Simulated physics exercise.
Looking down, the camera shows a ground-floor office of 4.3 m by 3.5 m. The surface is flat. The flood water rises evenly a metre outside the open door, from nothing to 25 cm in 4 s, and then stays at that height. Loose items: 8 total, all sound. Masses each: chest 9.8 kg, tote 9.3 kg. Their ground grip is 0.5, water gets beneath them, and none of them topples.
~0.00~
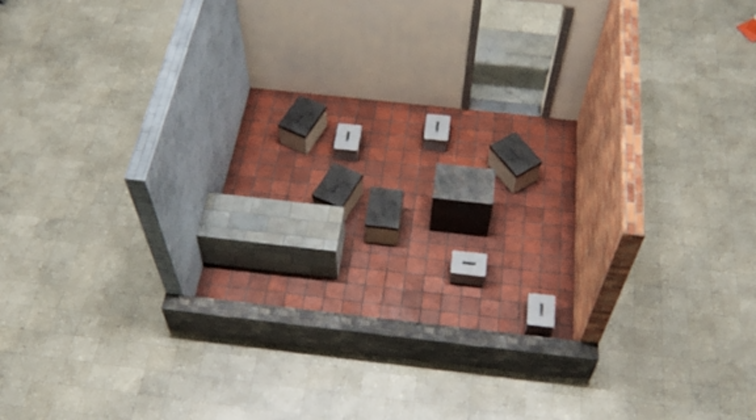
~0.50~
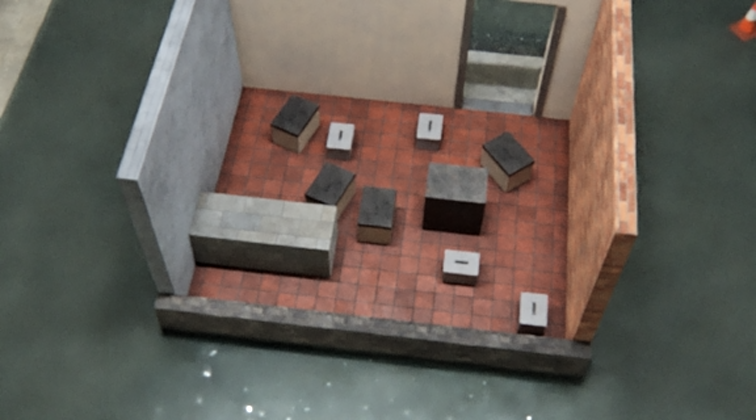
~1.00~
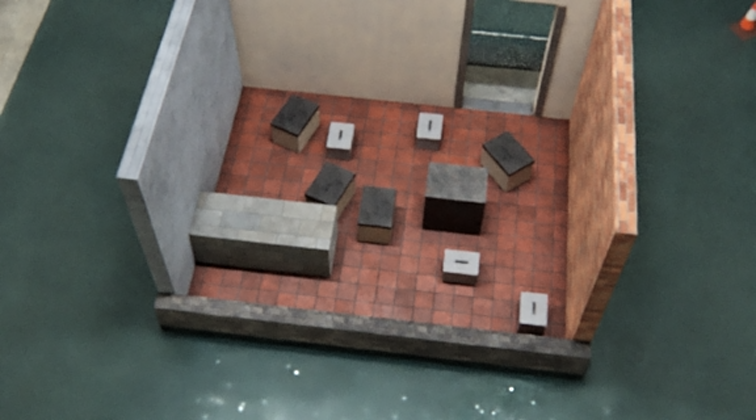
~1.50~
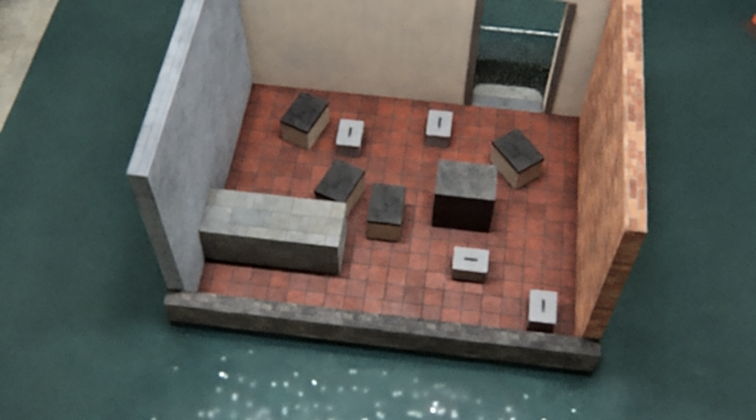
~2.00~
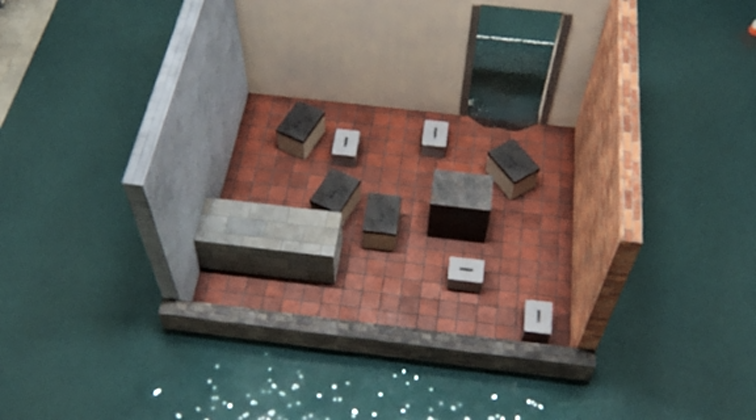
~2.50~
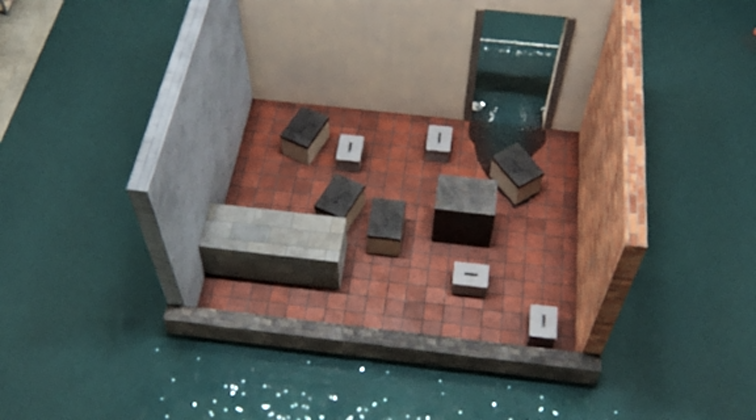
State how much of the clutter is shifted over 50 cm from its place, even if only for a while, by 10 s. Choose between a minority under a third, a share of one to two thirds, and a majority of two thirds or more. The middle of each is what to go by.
A share of one to two thirds.
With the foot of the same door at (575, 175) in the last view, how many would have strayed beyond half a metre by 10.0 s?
You'd get 6 in that case.
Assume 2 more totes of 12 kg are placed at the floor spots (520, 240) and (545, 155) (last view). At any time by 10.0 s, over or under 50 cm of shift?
First one exceeds it, second one stays within it.
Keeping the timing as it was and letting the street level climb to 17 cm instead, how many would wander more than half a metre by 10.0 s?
In that case the number is 2.
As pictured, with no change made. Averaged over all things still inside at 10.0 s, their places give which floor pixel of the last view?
Mean floor pixel: About (352, 218).
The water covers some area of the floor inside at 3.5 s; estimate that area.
Near 2.5 m2 in all.
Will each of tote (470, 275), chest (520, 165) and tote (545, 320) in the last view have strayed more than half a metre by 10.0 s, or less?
One by one: Below; above; above.
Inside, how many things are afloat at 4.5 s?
At that moment it comes to 0.
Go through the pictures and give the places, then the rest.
A chest at (516, 153), on the bottom; a chest at (302, 115) rests on the ground; 0.0 m2 under water; 0 of 8 have shifted, in the first picture.
A chest at (509, 152), on the bottom; a chest at (295, 114) rests on the ground; 0.0 m2 under water; 0 of 8 have shifted, in the second picture.
A chest at (509, 152) rests on the ground; a chest at (295, 114) rests on the ground; 0.0 m2 under water; 0 of 8 have shifted, in the third picture.
A chest at (518, 149) rests on the ground; a chest at (304, 111) rests on the ground; water covers 0.0 m2; 0 of 8 have shifted, in the fourth picture.
A chest at (514, 160) rests on the ground; a chest at (300, 120), on the bottom; water covers 0.1 m2; 0 of 8 have shifted, in the fifth picture.
A chest at (518, 164) rests on the ground; a chest at (305, 126) rests on the ground; 0.6 m2 under water; 0 of 8 have shifted, in the sixth picture.
After 3.5 s 0 of 8 are over 50 cm from their spots; 0 afloat.
After 4.5 s 1 of 8 are over 50 cm from their spots; 0 afloat.
After 7.0 s 3 of 8 are over 50 cm from their spots; 1 afloat.
After 10.0 s 3 of 8 are over 50 cm from their spots, and 3 have been at some point; 5 afloat.
